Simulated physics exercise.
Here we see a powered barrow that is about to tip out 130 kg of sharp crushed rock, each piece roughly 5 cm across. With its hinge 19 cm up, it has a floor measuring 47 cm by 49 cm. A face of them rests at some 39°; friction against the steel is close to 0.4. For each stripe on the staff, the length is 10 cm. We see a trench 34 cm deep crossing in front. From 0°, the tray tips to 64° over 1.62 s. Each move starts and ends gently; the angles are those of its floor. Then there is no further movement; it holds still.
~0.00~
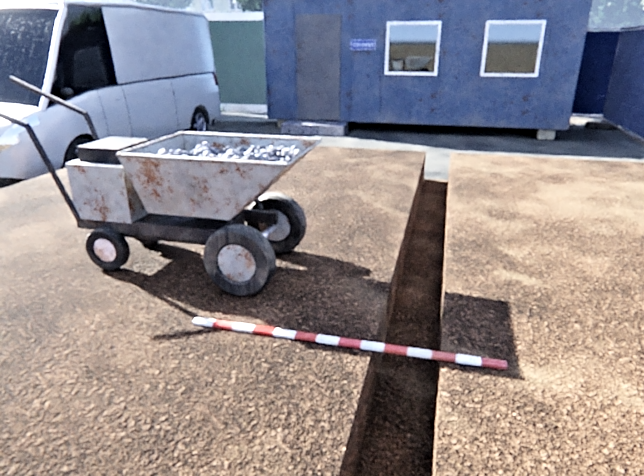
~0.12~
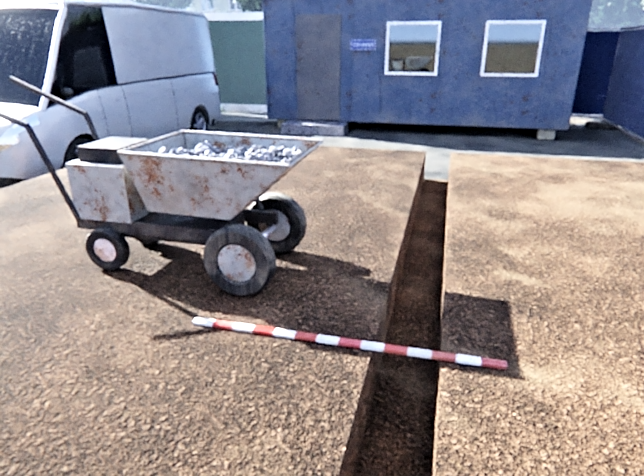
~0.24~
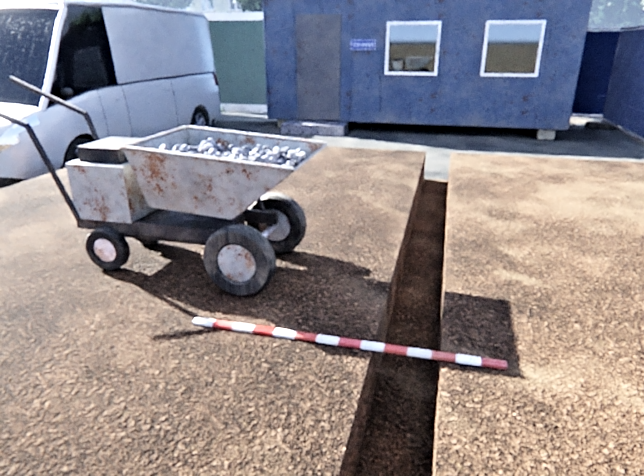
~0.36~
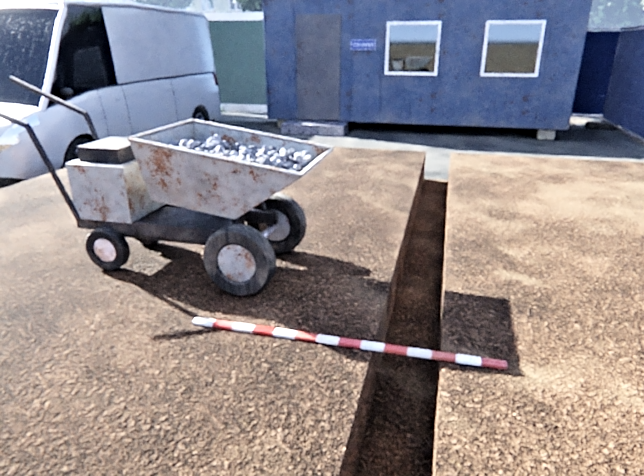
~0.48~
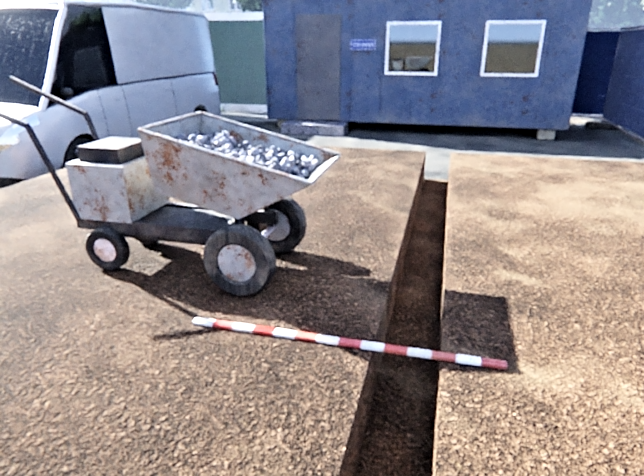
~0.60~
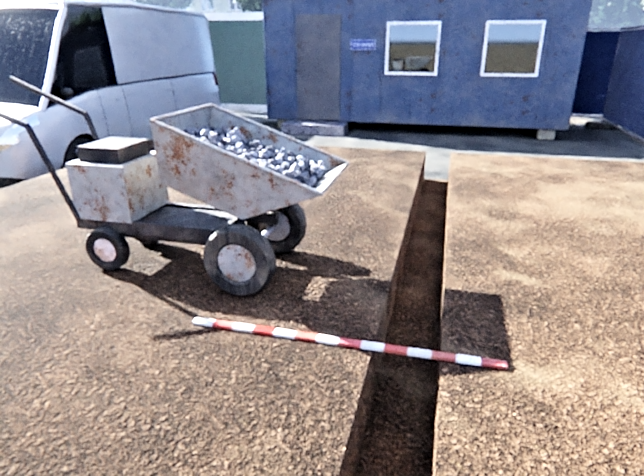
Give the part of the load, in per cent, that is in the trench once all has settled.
Close to 65 in a hundred.
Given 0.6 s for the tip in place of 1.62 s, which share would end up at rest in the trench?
About 80 percent, I'd say.
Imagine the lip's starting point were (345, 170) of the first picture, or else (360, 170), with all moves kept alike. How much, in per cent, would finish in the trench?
I'd expect close to 80 per cent at the first and 60 per cent at the second.
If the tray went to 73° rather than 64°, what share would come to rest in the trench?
In that case some 50 per cent.
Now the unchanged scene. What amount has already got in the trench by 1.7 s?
5 per cent or so by then.
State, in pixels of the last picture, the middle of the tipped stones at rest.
Around (405, 321).
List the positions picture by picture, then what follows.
The first frame shows lip at (287, 165), floor tilted 0°, highest stones at (251, 151).
In the second frame, the tray is at 1°, its lip at (289, 166); the top of the load is at (252, 151); the stones move at 0.1 m/s on average.
In the third frame, the tray is at 4°, its lip at (294, 170); the top of the load is at (234, 149); the stones move at 0.2 m/s on average.
The fourth frame shows lip at (302, 176), floor tilted 8°, highest stones at (202, 143); the stones move at 0.3 m/s on average.
In the fifth frame, the tray is at 14°, its lip at (311, 184); the top of the load is at (202, 137); the stones move at 0.4 m/s on average.
The sixth frame shows lip at (321, 194), floor tilted 20°, highest stones at (212, 132); the stones move at 0.5 m/s on average.
After 1.2 s the floor is at 54°; 100 % in the tray; the foremost stones are at (350, 230).
After 1.7 s the floor is at 64°; 83 % in the tray, 12 % short of the trench, 6 % in the trench; the foremost stones are at (418, 331).
After 2.1 s the floor is at 64°; 52 % in the tray, 18 % short of the trench, 31 % in the trench; the foremost stones are at (435, 338).
After 4.0 s the floor is at 64°; 13 % in the tray, 22 % short of the trench, 65 % in the trench; the foremost stones are at (436, 337).
